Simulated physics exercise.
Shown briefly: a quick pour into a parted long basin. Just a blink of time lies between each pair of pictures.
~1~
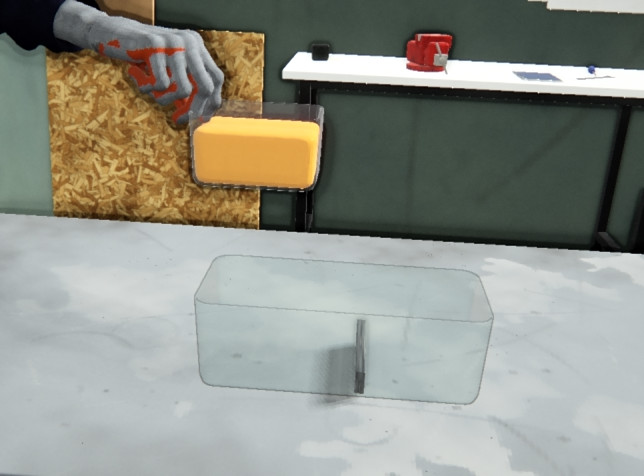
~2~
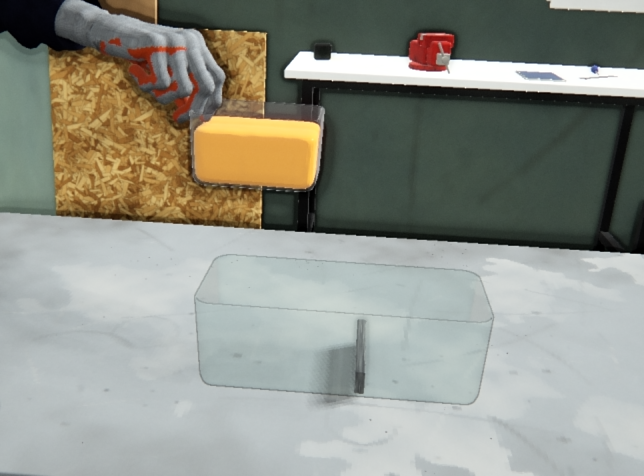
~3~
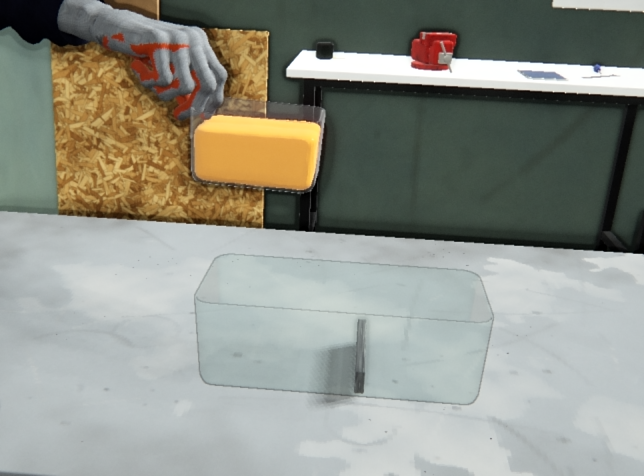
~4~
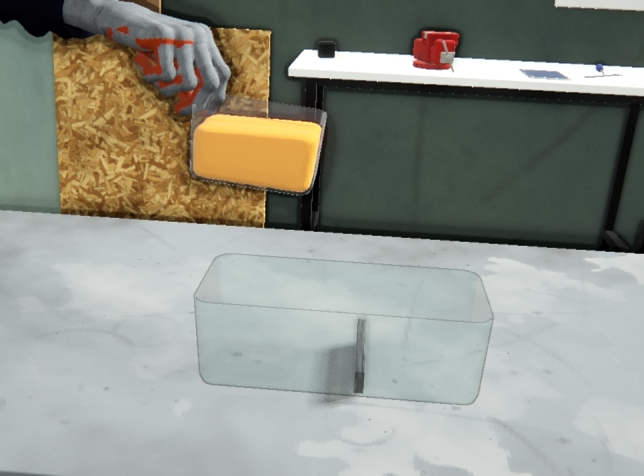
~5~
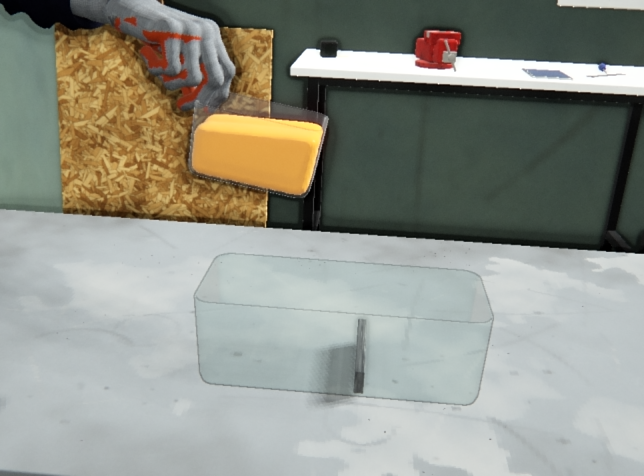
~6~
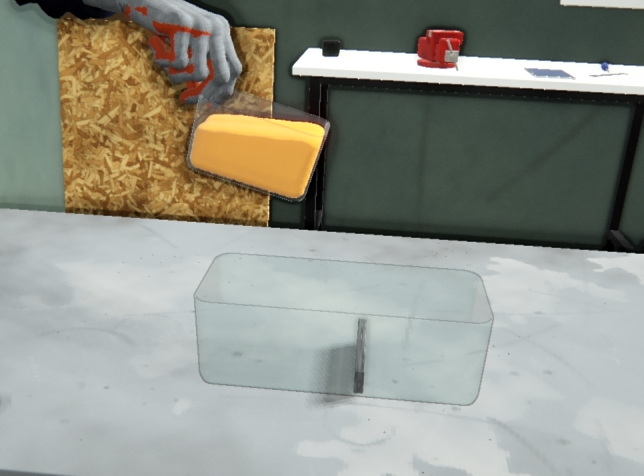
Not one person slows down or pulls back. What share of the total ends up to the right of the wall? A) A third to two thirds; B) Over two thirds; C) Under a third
A.
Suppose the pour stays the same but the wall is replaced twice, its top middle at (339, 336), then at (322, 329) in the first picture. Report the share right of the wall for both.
70 per cent, then 90 per cent, roughly.
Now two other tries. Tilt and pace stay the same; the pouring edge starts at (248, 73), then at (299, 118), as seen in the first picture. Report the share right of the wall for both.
Close to 15 in a hundred, then close to 45 in a hundred.
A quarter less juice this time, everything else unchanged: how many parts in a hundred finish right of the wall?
It comes to 50 per cent or so.
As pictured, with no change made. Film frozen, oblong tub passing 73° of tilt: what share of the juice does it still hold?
Remaining fraction: Approx. 50 %.
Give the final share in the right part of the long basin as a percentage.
60 % or thereabouts.
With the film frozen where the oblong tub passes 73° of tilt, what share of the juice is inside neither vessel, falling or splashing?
Near 40 parts in a hundred.
A moment on, the oblong tub is tipped part way and 51 per cent is still to pour, 2 is left of the wall and 8 right of it.
Next, the oblong tub is tipped right over and 10 per cent is still to pour, 18 is left of the wall and 62 right of it.
Then the oblong tub is tipped right over and 1 per cent is still to pour, 34 is left of the wall and 63 right of it.
Later the oblong tub is tipped right over and 0 per cent is still to pour, 40 is left of the wall and 59 right of it.
At rest 40 per cent lies left of the wall, 59 right of it and 1 outside.
